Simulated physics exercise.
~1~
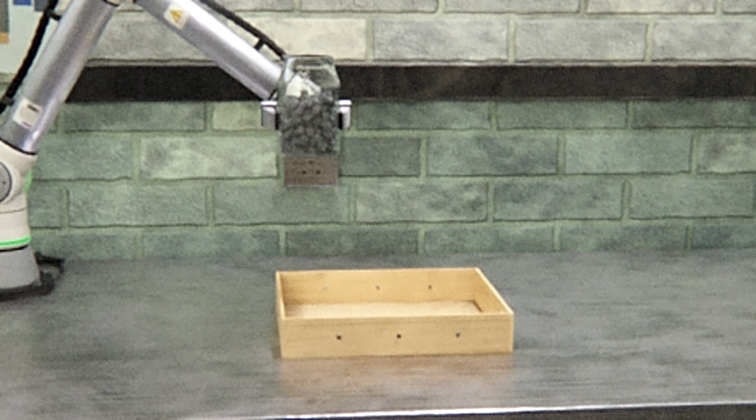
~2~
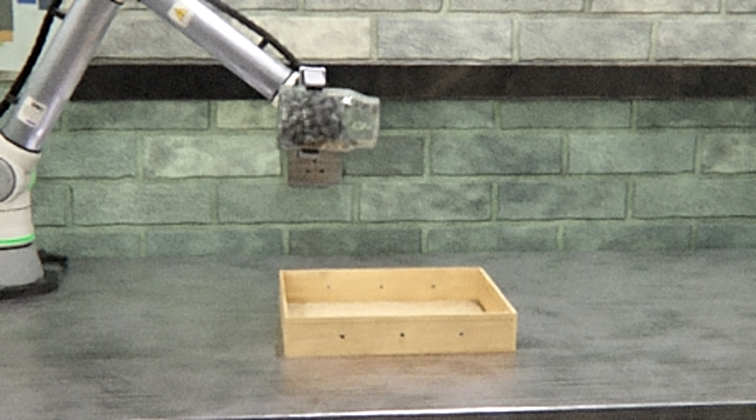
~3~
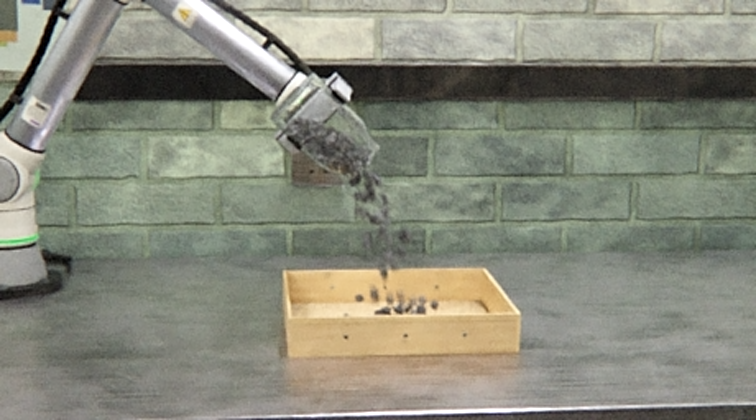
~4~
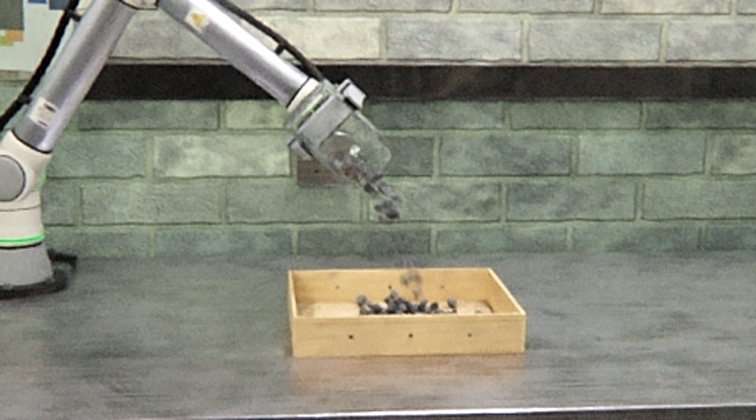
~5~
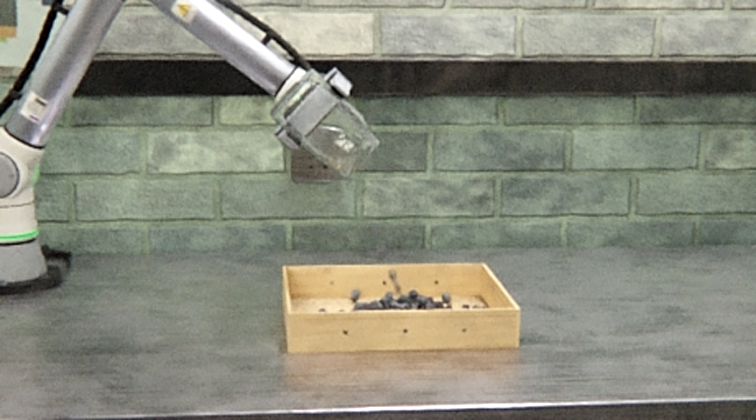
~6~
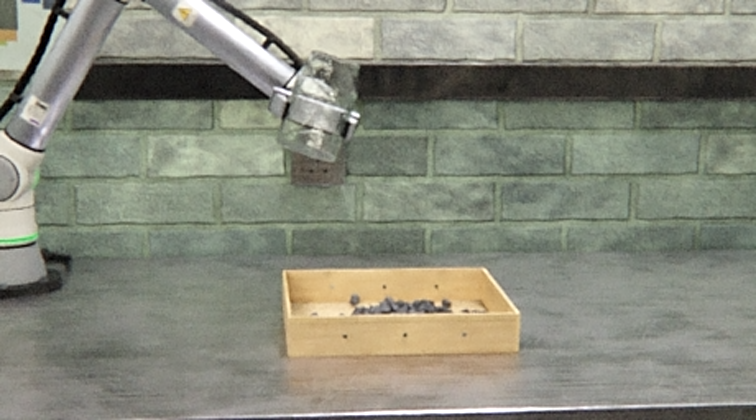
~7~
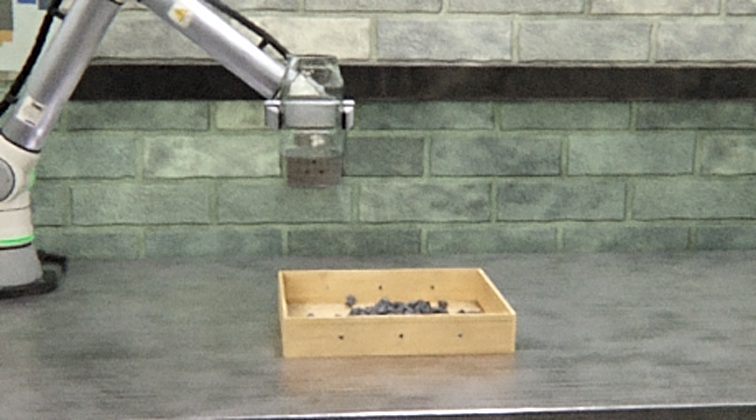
A silver and white robot arm reaches in from the left, seen from the side, holding a clear jar of dark grey pebbles above a dark grey table before a greenish-grey brick wall. A shallow, pale wooden tray rests below, near the centre of the table. The arm tips the jar to the right until its mouth points downward, and the pebbles pour into the tray in a stream. The last few drop and scatter as the jar empties. The arm then turns the jar back upright, leaving it empty above a low, dark pile in the tray.
